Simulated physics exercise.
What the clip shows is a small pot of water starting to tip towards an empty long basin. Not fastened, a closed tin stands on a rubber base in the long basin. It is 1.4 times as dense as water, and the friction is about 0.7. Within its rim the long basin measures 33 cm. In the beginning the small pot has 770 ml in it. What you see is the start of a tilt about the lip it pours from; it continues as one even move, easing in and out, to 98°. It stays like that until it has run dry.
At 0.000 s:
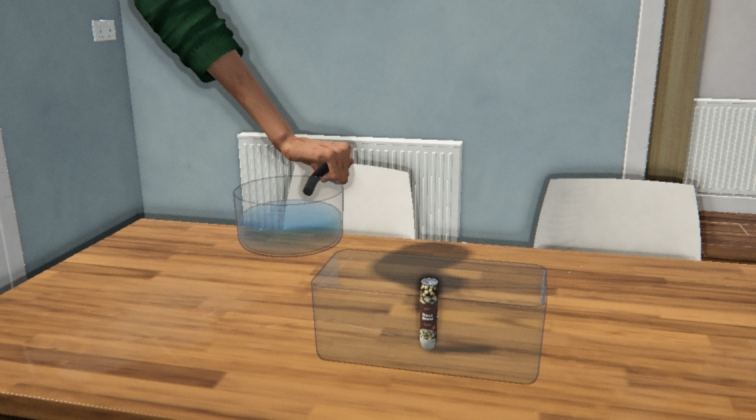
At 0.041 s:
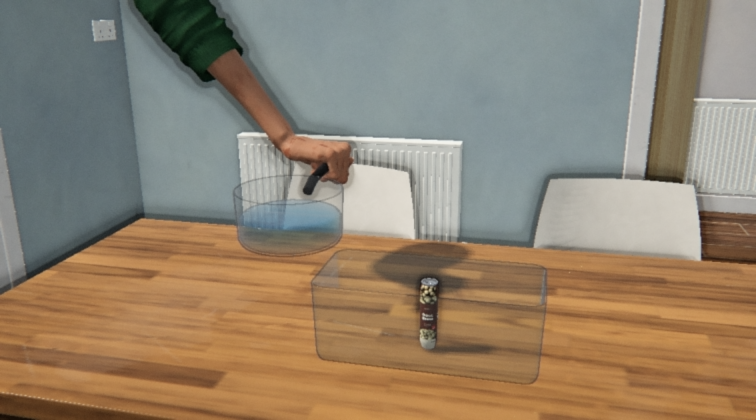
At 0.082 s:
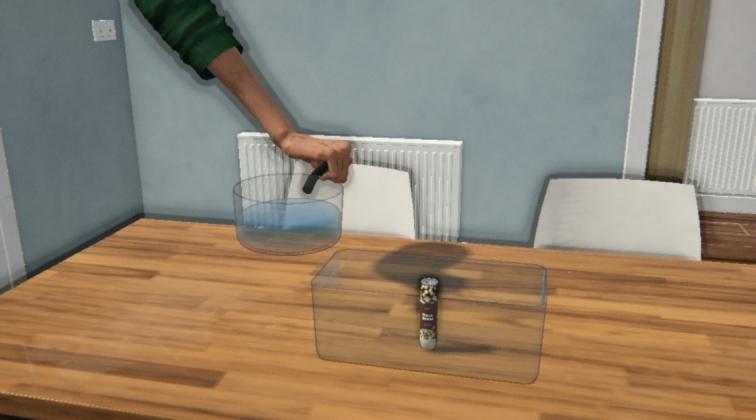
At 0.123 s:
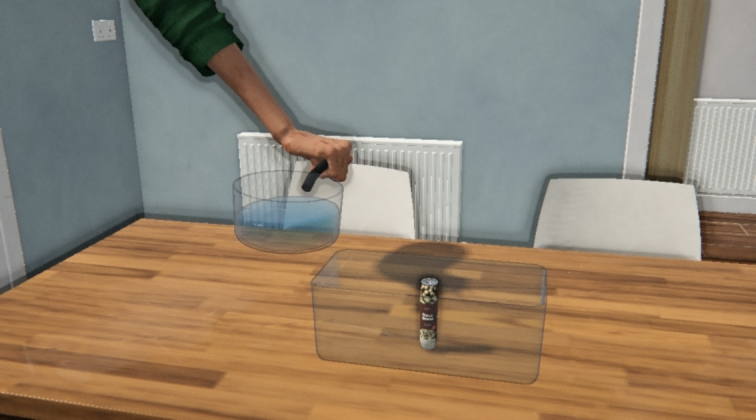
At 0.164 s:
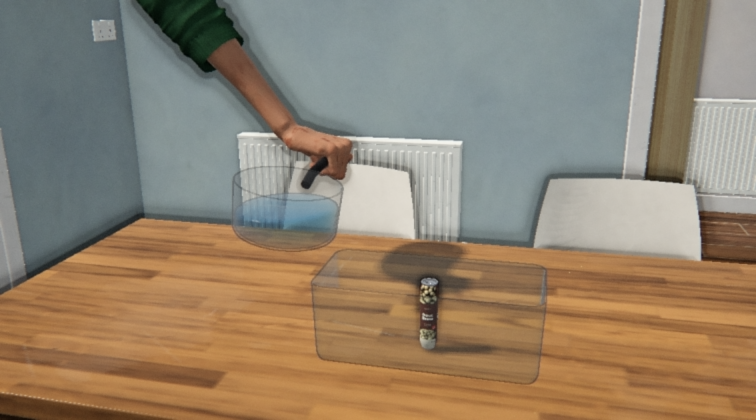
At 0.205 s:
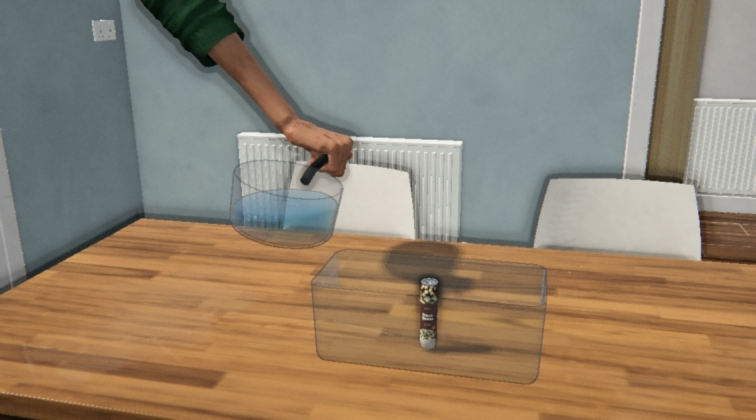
The footage shows a hand gripping a transparent pot of blue water above a wooden table, slowly tilting it toward the right, while a small closed tin stands motionless inside a clear rectangular basin in front.
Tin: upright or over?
It tumbles over.
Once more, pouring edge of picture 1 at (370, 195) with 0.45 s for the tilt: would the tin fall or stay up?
It does not tip.
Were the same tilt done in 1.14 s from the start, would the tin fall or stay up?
Result: Tin tipped over.
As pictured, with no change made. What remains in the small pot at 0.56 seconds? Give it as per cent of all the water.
I'd put it near 78 percent.
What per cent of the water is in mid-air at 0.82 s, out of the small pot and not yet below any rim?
Close to 26 per cent.
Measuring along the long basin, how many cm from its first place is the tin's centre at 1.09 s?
Around 8 centimetres.
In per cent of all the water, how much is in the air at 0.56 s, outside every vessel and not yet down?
Around 22 percent.
Then, 0.56 s in, the tilt is 68° and 78 per cent is still to pour; the tin stands where it began.
Then, 0.82 s in, the tilt is 97° and 19 per cent is still to pour; the tin leans 6°.
Then, 1.09 s in, the tilt is 98° and 3 per cent is still to pour; the tin lies on its side.
Then, 1.39 s in, the tilt is 98° and 0 per cent is still to pour; the tin lies on its side.
Finally, the tin lies on its side.
